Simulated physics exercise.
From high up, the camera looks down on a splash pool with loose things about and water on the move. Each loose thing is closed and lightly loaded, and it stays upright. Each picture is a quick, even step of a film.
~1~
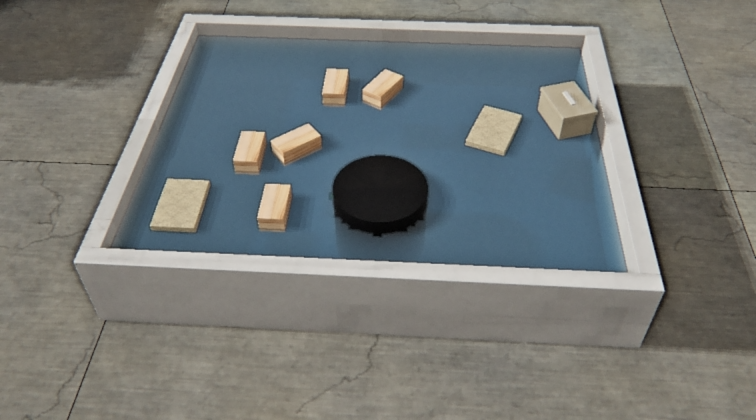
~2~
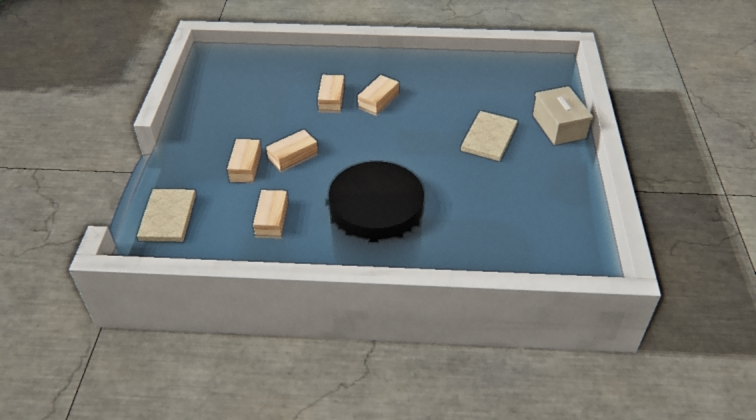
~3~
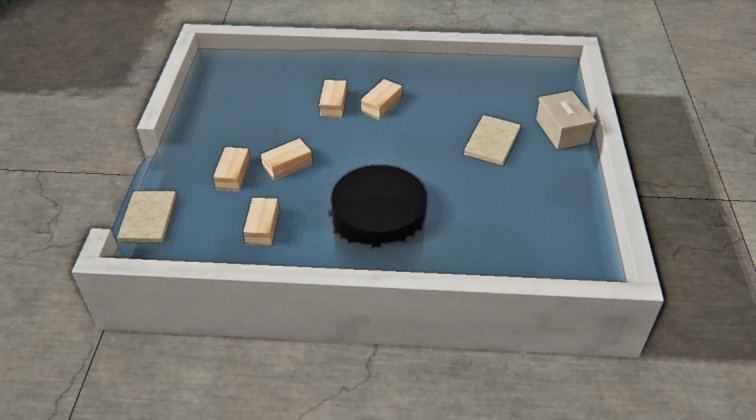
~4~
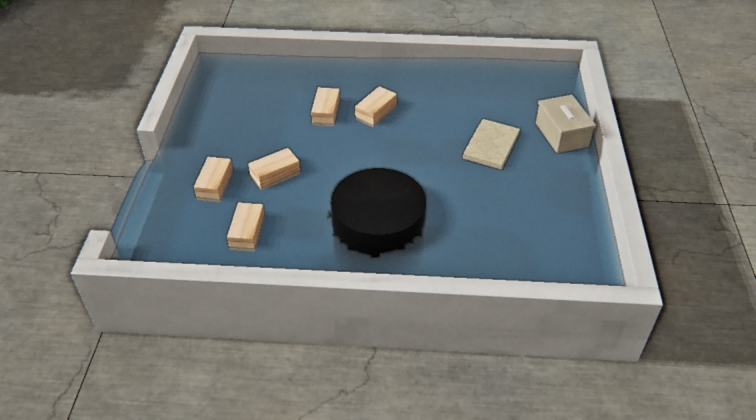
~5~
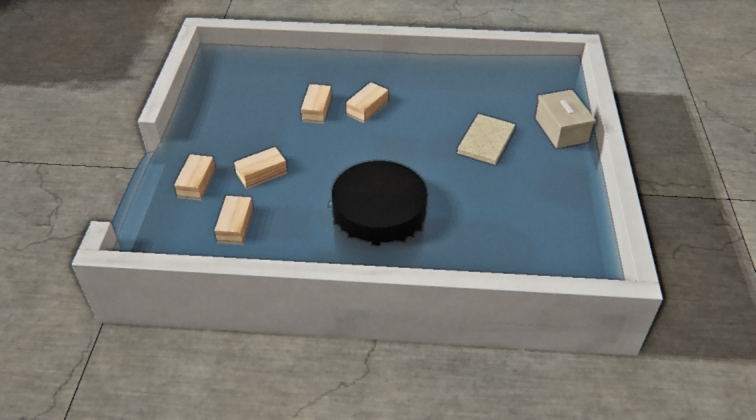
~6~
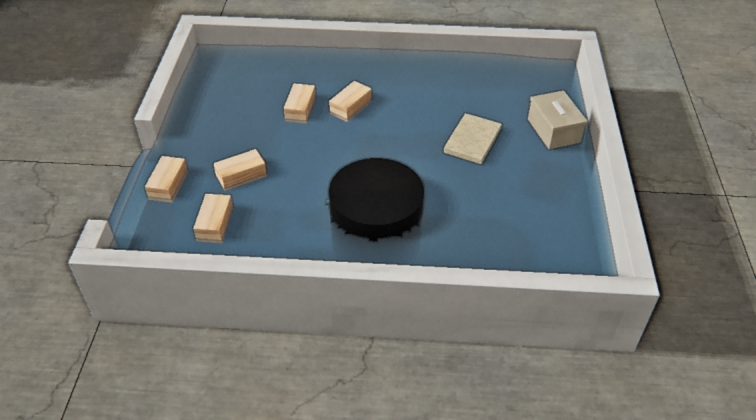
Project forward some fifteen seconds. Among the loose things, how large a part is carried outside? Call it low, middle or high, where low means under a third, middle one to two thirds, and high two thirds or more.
High.
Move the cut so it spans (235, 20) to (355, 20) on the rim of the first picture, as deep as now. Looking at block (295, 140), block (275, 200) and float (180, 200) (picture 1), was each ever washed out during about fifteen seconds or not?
Item one: Leaves; item two: Remains; item three: Remains.
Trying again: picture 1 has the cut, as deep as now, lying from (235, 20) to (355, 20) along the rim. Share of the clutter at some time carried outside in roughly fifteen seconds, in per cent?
My guess is close to 50 percent.
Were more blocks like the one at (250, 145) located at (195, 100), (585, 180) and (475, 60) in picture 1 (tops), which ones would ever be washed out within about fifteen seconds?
In order, the first is escaping, the second never leaving, the third never leaving.
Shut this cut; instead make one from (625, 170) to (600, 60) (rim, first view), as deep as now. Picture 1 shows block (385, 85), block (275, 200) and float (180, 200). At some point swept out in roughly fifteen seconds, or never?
In that order: Gone, still in, stays.
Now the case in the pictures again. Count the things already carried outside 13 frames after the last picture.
The number comes to 4.
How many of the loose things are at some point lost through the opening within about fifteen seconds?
I get 6.
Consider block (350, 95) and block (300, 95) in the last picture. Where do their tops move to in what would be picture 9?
First object around (324, 100); second object around (269, 105).
A moment on, 2 of 8 are out; 6 afloat.
Next, 4 of 8 are out; 4 afloat.
Later, 5 of 8 are out; 3 afloat.
In the end, 6 of 8 are out; 2 afloat.
